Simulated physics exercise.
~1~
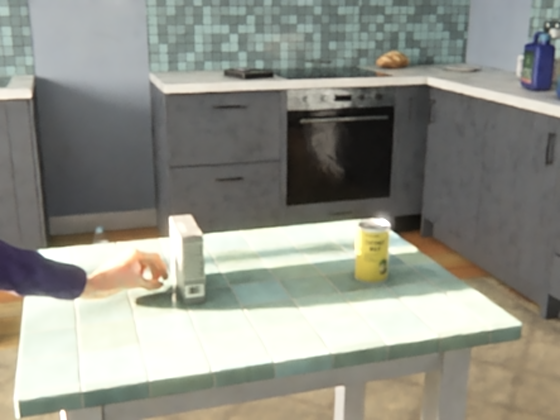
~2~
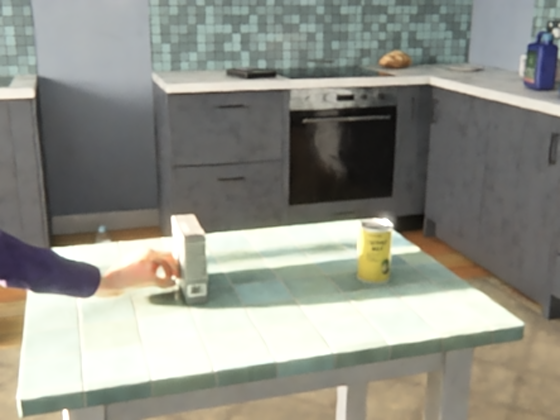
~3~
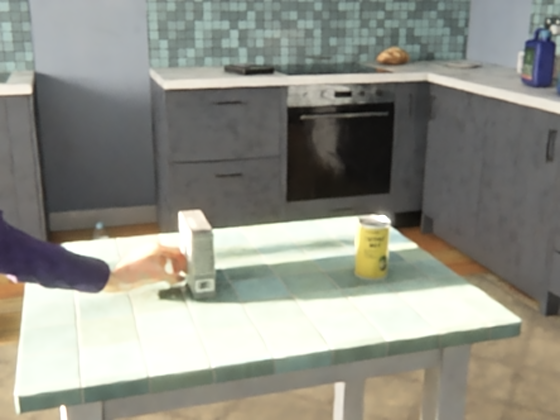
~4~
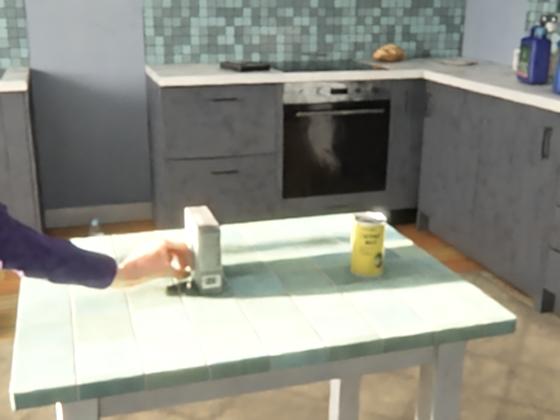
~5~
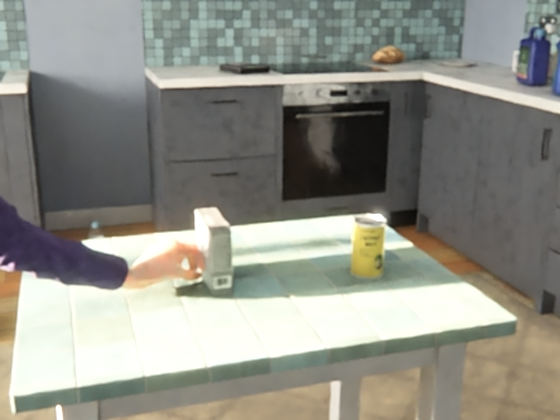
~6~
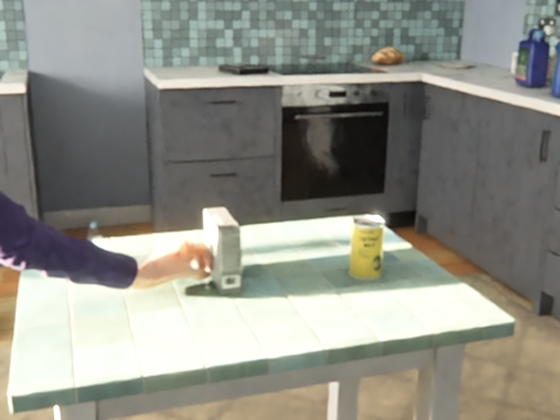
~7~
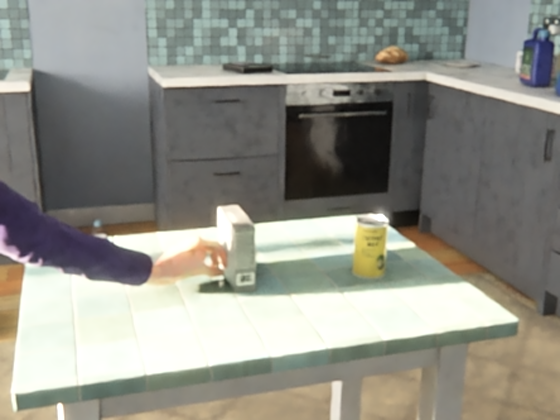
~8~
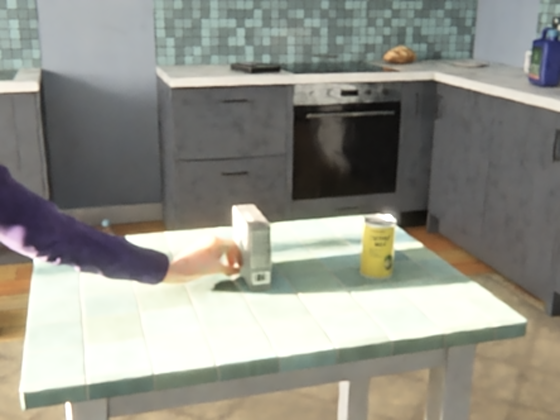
In a kitchen with grey cupboards, an oven and a teal tiled wall, a slightly swaying camera looks down over a pale green tiled table. A grey packet stands upright left of centre, with a yellow tin to its right. A hand in a dark purple sleeve reaches in from the left, its fingers at the packet. After a brief pause, the hand pushes the packet slowly to the right across the tabletop, little by little. The tin stays where it is. At the end the packet is still upright, closer to the tin, with the hand beside it.
